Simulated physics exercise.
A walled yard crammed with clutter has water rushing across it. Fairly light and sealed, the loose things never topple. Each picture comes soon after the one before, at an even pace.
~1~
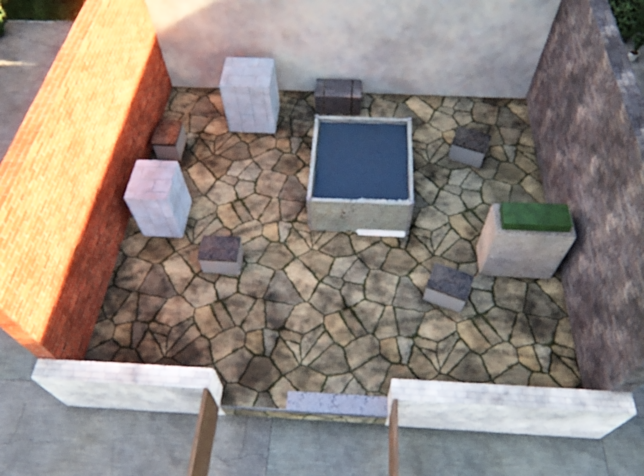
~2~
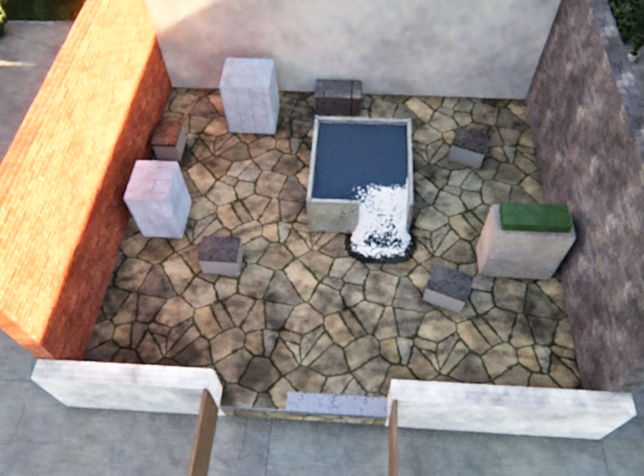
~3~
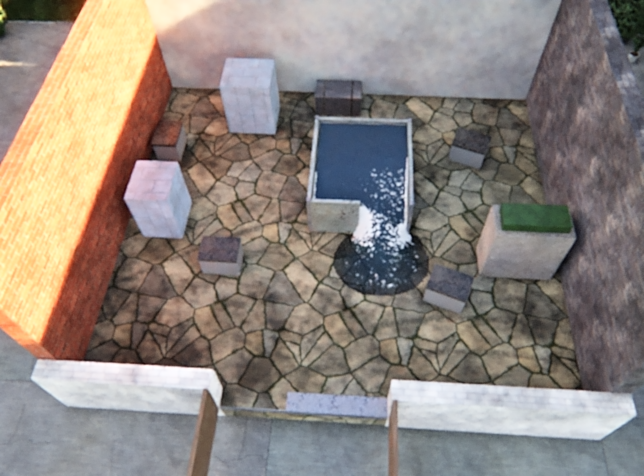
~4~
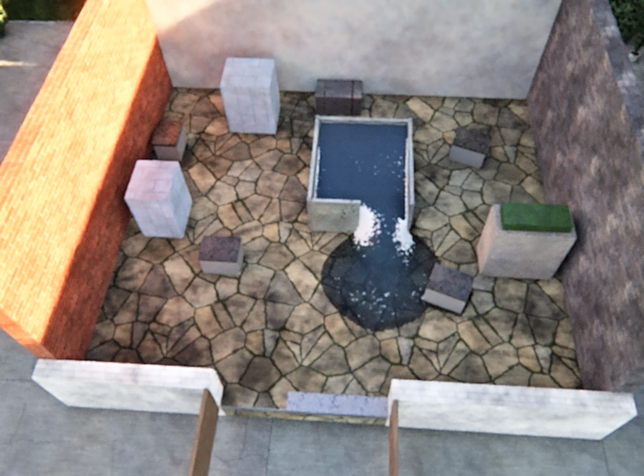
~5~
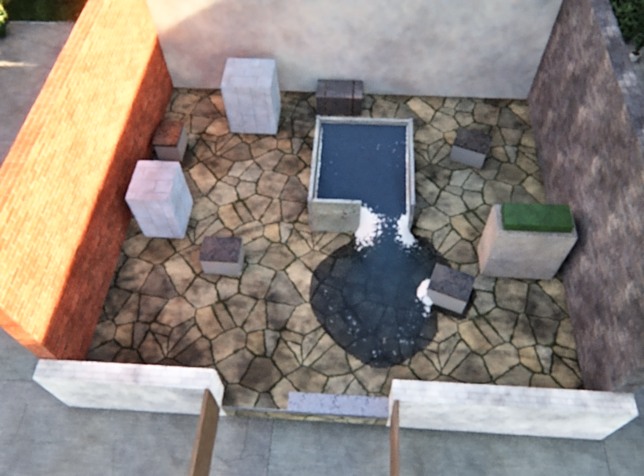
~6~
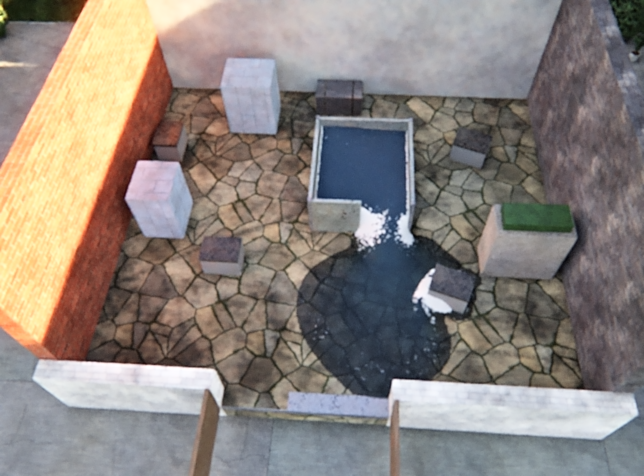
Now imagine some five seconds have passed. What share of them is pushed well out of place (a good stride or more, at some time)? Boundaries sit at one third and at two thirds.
Looks to me like under one in three get shifted a long way.
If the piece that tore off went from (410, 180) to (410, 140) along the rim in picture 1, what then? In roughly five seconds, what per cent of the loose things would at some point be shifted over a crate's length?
About 40 %.
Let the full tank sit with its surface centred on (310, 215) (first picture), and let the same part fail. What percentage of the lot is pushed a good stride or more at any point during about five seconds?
Some 0 per cent.
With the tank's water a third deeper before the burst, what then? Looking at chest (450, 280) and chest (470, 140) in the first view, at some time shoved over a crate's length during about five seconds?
Covered that distance; fell short of it.
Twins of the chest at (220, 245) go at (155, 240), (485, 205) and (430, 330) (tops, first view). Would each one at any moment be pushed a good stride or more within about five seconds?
The answers, in order, are remains nearby, remains nearby and displaced a stride.
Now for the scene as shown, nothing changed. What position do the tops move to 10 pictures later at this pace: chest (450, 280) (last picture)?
I'd put it at about (542, 344).
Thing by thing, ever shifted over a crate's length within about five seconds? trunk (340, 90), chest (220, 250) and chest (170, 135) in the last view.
Note, listed order - never went far / never went far / never went far.
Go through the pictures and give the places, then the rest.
The first frame shows a chest at (450, 281) rests on the ground; a trunk at (338, 88) rests on the ground; 0 of 5 have shifted.
The second frame shows a chest at (450, 282) rests on the ground; a trunk at (338, 88) rests on the ground; 0 of 5 have shifted.
The third frame shows a chest at (450, 282) rests on the ground; a trunk at (338, 89), on the bottom; 0 of 5 have shifted.
The fourth frame shows a chest at (451, 282) rests on the ground; a trunk at (339, 88), on the bottom; 0 of 5 have shifted.
The fifth frame shows a chest at (451, 282) rests on the ground; a trunk at (339, 89), on the bottom; 0 of 5 have shifted.
The sixth frame shows a chest at (452, 282) rests on the ground; a trunk at (339, 89) rests on the ground; 0 of 5 have shifted.
A moment on, 0 of 5 are well off their spots; 0 afloat.
Next, 1 of 5 are well off their spots; 0 afloat.
Later, 1 of 5 are well off their spots; 1 afloat.
In the end, 1 of 5 are well off their spots, and 1 have been at some point; 1 afloat.
